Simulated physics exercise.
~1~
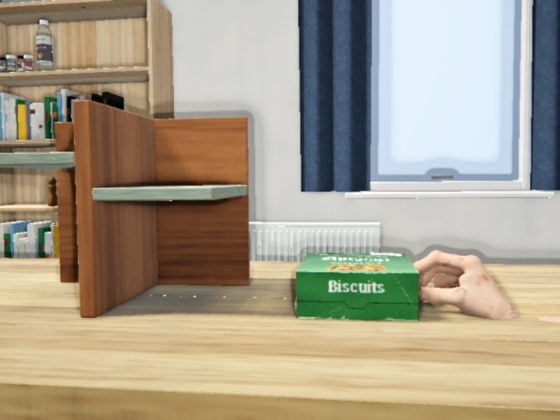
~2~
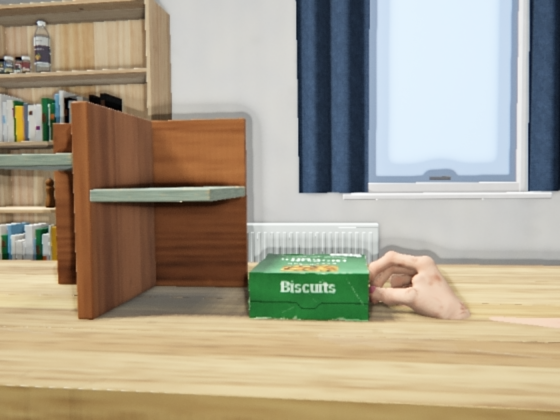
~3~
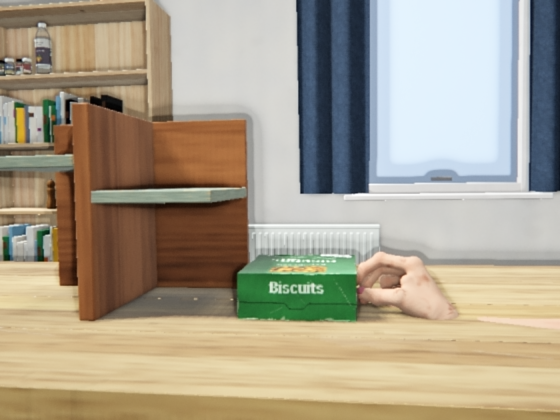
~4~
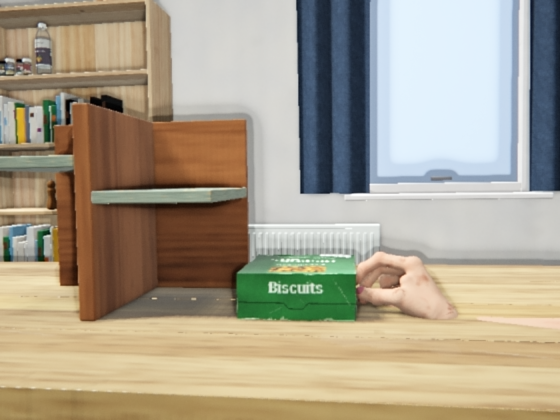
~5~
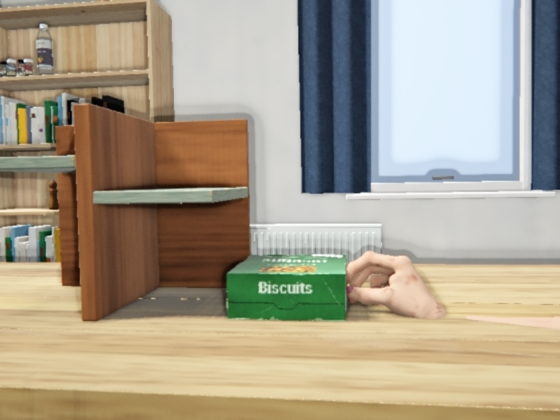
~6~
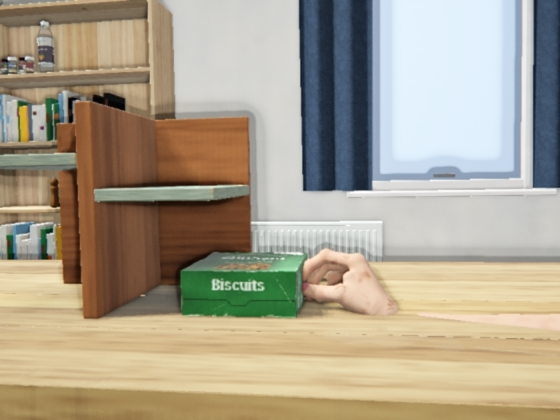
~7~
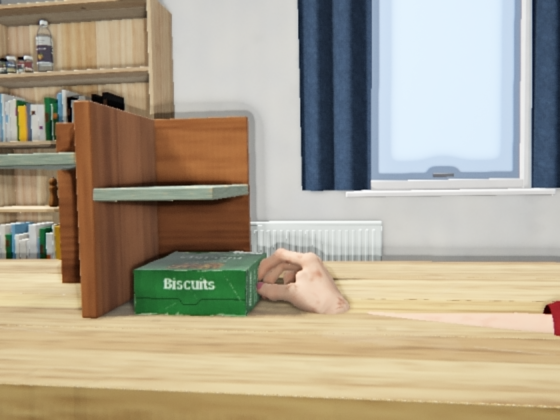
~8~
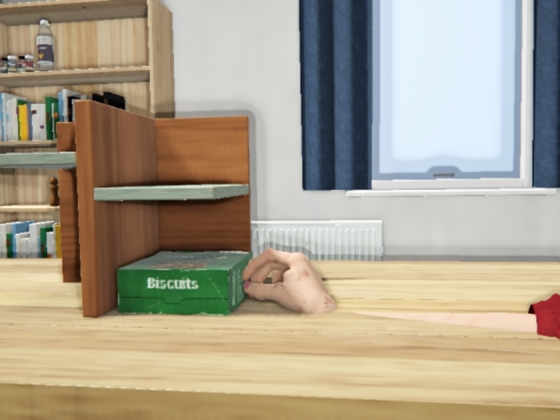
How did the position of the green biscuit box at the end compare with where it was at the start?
At the start the box lay on the open table to the right of the shelf unit. By the end it was farther left, sitting underneath the low shelf.
